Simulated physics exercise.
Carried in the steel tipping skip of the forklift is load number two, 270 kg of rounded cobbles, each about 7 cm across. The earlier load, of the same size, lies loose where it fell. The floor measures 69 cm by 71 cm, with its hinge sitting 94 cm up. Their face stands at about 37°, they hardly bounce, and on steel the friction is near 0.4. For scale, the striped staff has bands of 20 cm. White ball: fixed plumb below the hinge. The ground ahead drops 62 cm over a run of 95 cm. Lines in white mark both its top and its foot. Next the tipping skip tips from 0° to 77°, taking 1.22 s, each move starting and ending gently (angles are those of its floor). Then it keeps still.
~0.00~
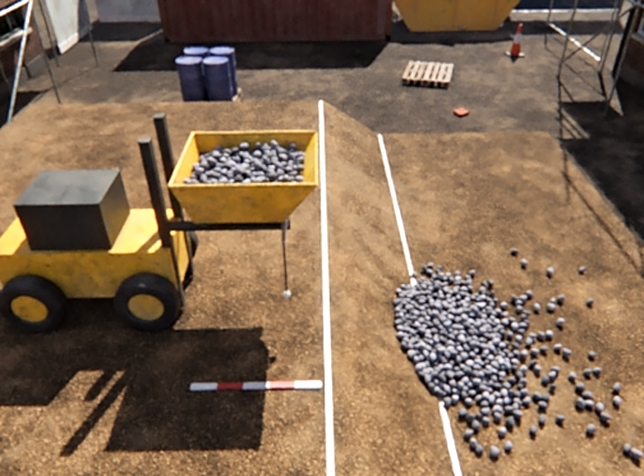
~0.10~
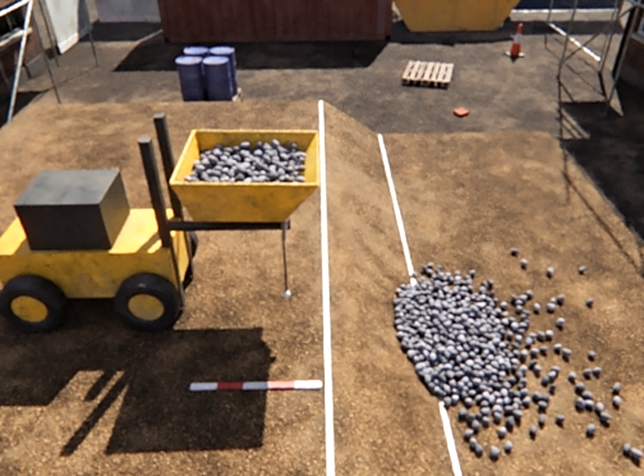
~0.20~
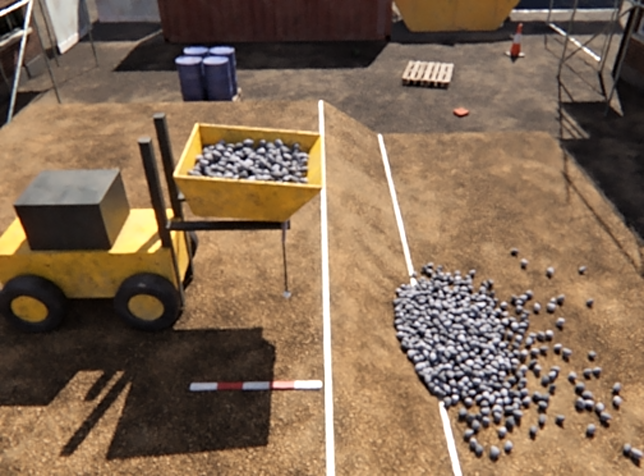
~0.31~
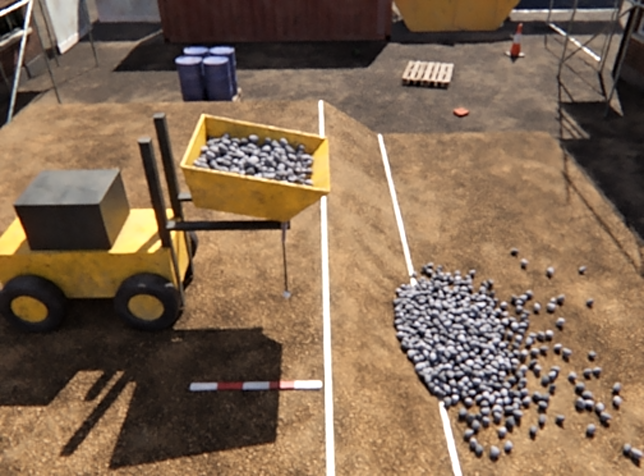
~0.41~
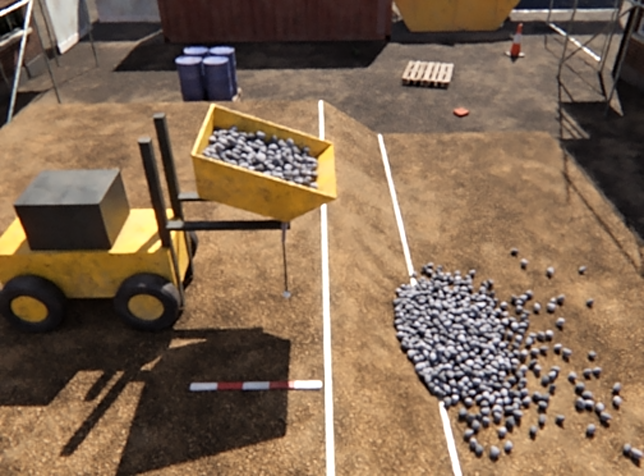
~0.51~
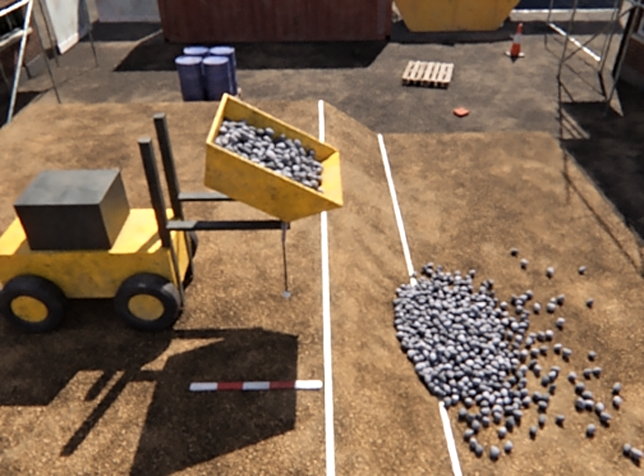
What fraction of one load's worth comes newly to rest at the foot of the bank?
About 54 per cent of a load.
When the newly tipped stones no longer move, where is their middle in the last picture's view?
Their middle is at about (425, 323).
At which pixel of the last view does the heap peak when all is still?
I'd put the top near (391, 311).
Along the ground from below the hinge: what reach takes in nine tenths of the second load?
I'd estimate about 170 cm.
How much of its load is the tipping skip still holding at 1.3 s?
Around 70 in a hundred.
After 0.9 s the floor is at 65°; in per cent of one load, 100 in the tipping skip, 16 on the top or the slope, 83 at the foot of the bank; the foremost stones are at (593, 326).
After 1.3 s the floor is at 77°; in per cent of one load, 68 in the tipping skip, 48 on the top or the slope, 83 at the foot of the bank; the foremost stones are at (593, 326).
After 1.7 s the floor is at 77°; in per cent of one load, 26 in the tipping skip, 71 on the top or the slope, 102 at the foot of the bank; the foremost stones are at (593, 326).
After 4.0 s the floor is at 77°; in per cent of one load, 0 in the tipping skip, 61 on the top or the slope, 138 at the foot of the bank; the foremost stones are at (603, 309). Net gain at the foot of the bank, 54.
